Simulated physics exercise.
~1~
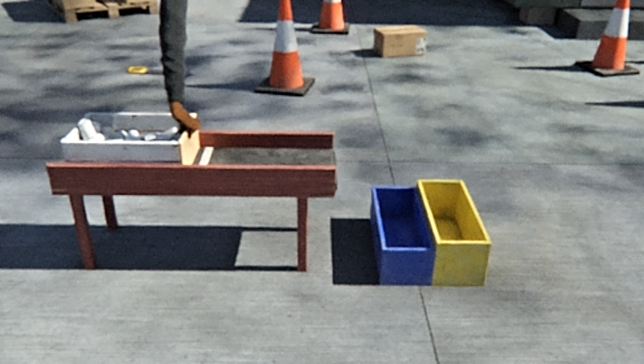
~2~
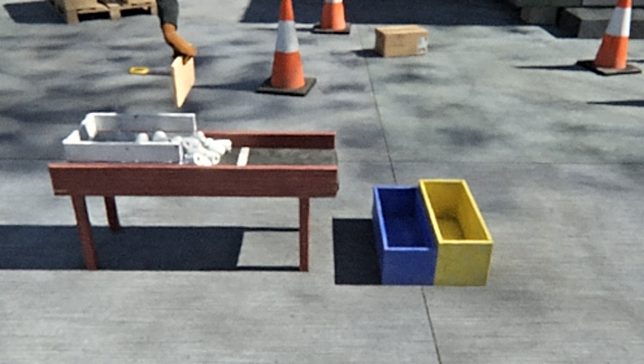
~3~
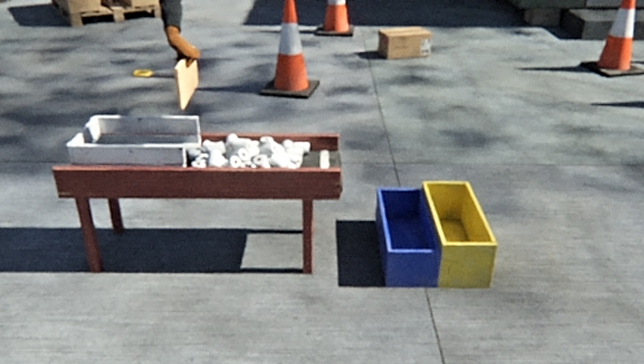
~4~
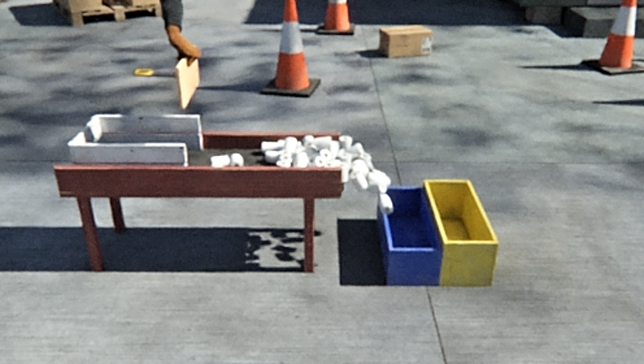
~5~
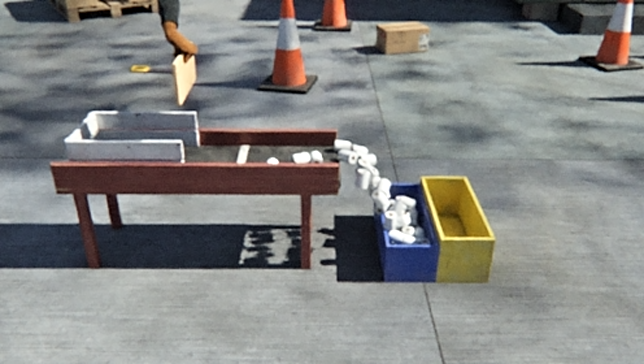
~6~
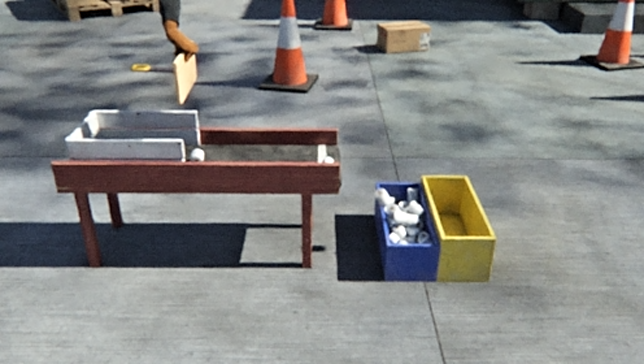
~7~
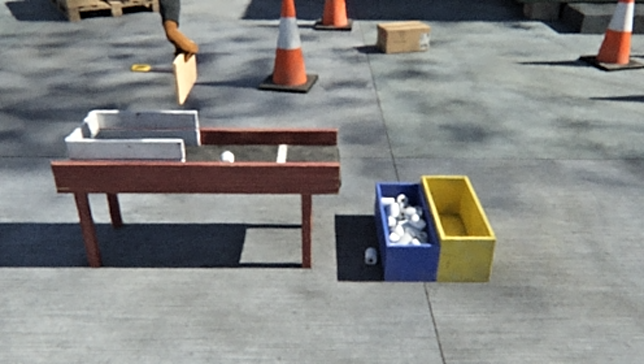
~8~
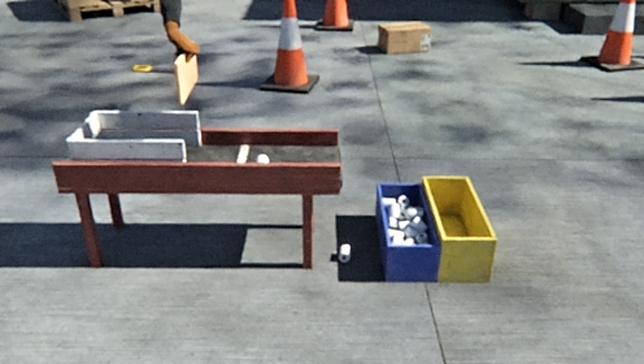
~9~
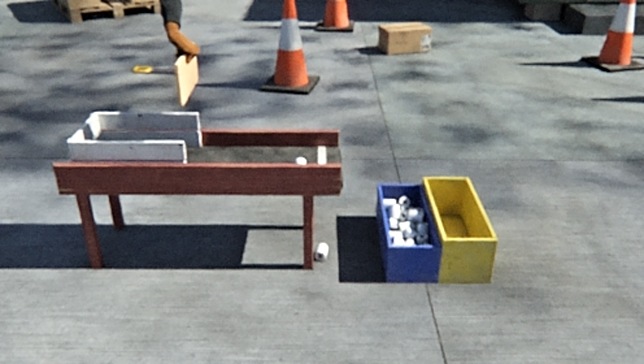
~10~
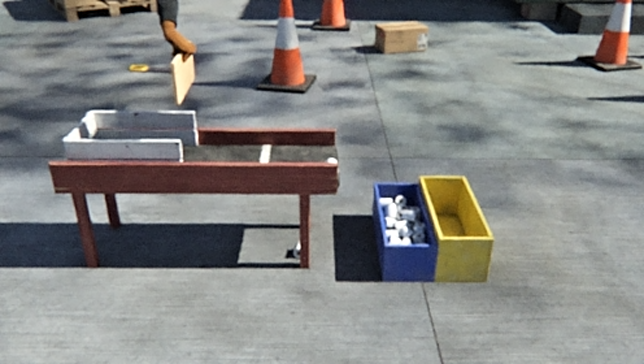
White rolls riding a belt rightward after a hand lifts the gate, most dropping into a blue tub, one landing short.
